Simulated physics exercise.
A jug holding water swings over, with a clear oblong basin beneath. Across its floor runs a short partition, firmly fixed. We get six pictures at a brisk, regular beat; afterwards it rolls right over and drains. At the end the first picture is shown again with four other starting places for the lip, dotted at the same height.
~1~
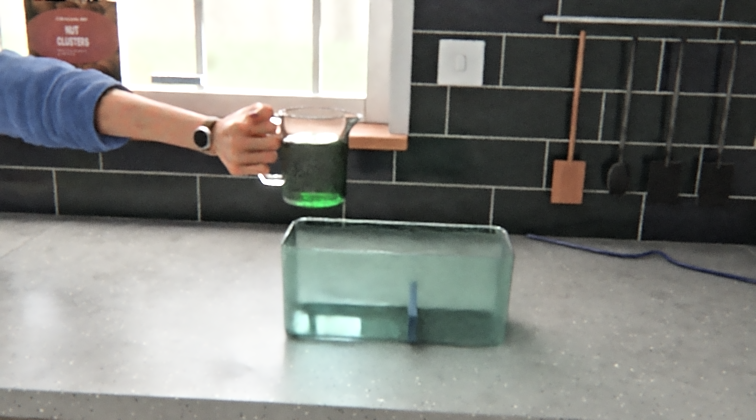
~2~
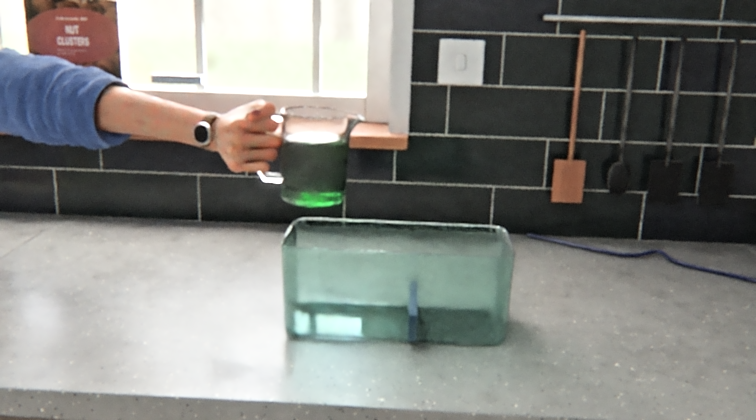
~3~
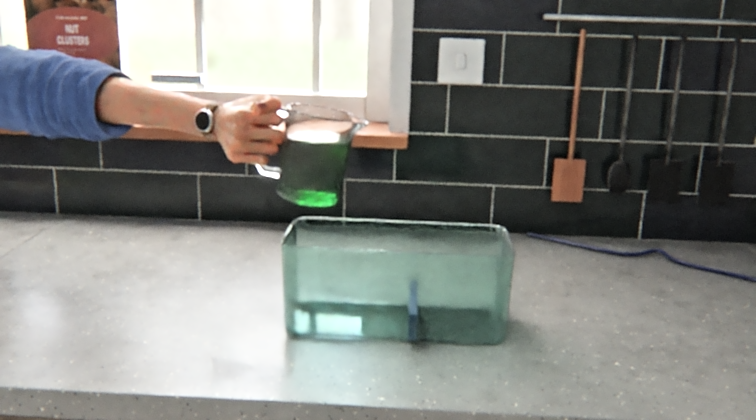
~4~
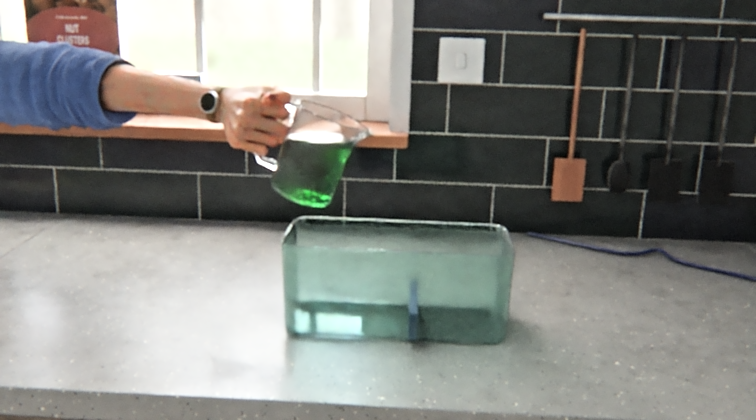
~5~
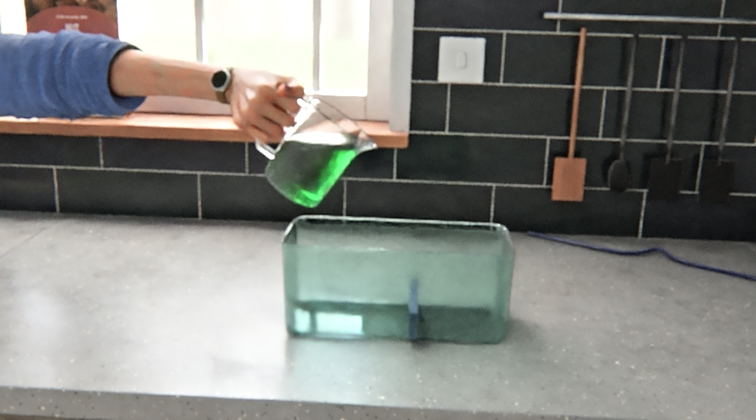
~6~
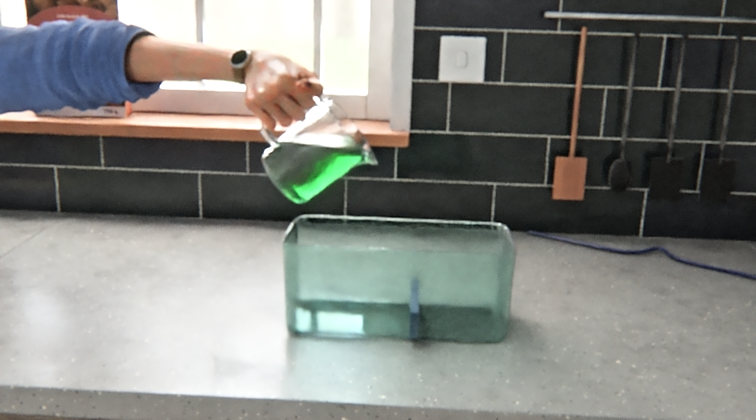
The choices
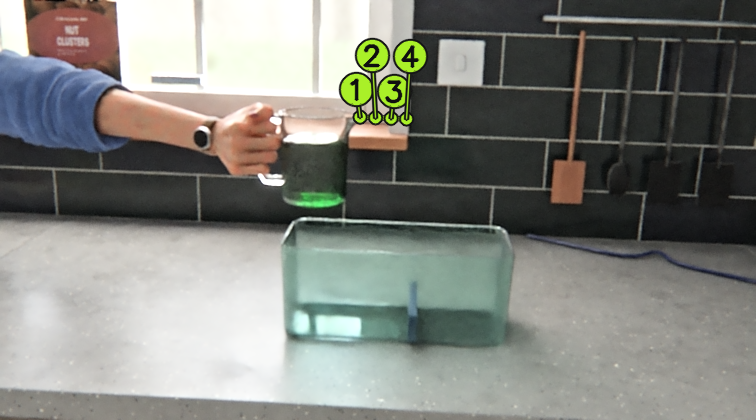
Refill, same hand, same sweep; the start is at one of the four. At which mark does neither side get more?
Take 3.
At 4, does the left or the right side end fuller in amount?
The right one.
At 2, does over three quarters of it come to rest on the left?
Yes, it does.
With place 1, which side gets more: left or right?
The left side.
On the marked copy, 1 at (360, 117); 2 at (375, 117); 3 at (391, 118); 4 at (406, 118).
With 1, about 91 % ends left of the wall and 6 % right of it; 3 % is lost outside.
With 2, about 83 % ends left of the wall and 14 % right of it; 3 % is lost outside.
With 3, about 49 % ends left of the wall and 50 % right of it.
With 4, about 15 % ends left of the wall and 83 % right of it.
